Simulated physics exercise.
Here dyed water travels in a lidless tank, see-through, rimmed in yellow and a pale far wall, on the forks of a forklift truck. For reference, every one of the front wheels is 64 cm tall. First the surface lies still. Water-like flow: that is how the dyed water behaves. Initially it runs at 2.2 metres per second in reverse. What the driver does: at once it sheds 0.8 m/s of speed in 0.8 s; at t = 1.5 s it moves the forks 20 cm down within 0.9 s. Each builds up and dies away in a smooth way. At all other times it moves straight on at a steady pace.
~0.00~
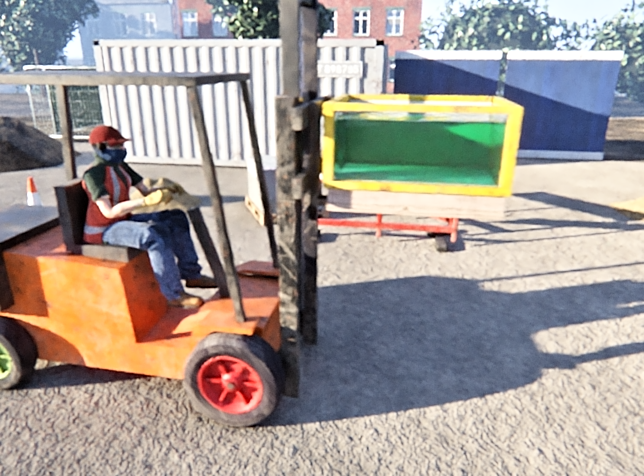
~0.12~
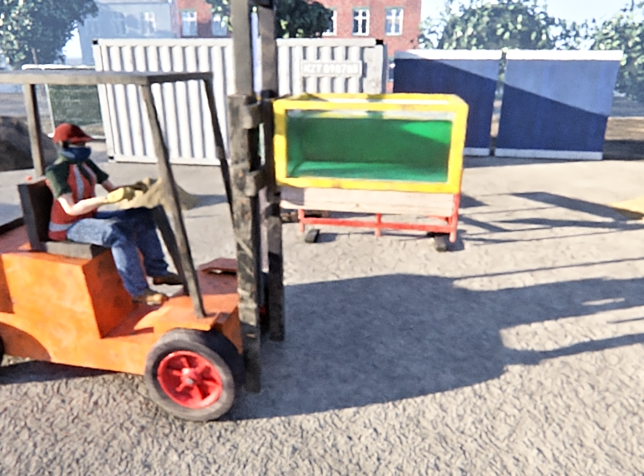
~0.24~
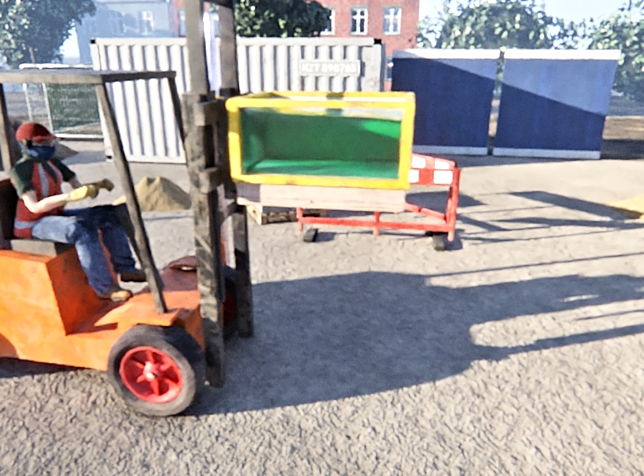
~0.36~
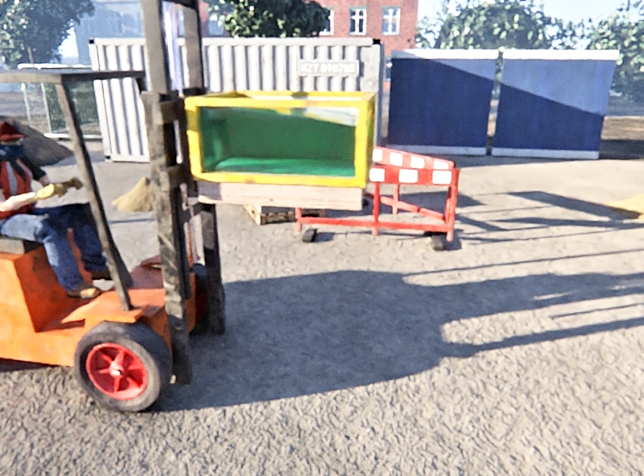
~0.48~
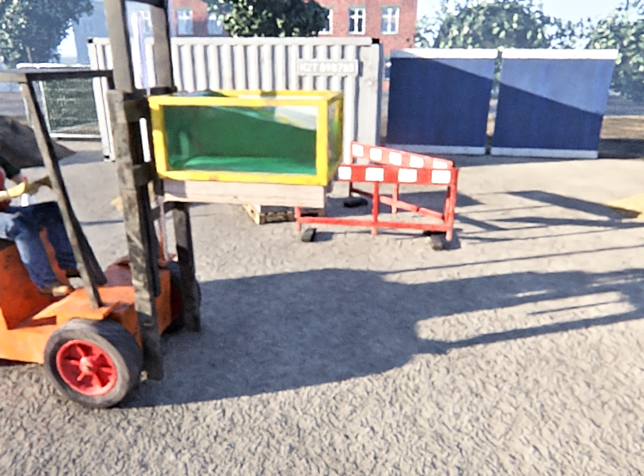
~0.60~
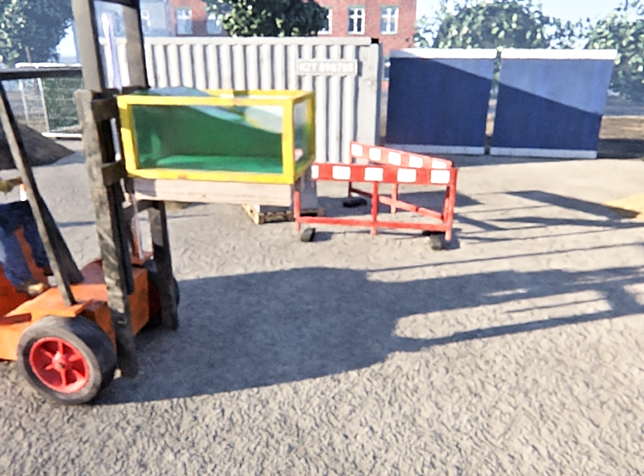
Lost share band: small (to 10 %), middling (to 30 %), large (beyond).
Small.
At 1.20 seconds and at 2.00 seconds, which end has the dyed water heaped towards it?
Towards the fore end first, then towards the aft end.
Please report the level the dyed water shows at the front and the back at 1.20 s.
Roughly 46 cm in front and 26 cm behind.
Then, 1.20 s in, it stands 26 cm high behind and 46 cm in front; 1 per cent has gone over the back.
Then, 2.00 s in, it stands 42 cm high behind and 26 cm in front; 2 per cent has gone mostly over the back, some over the front.
Then, 2.90 s in, it stands 37 cm high behind and 29 cm in front; 3 per cent has gone over the back.
Then, 5.39 s in, 3 per cent has gone mostly over the back, some over the front, 6 of 199 litres.
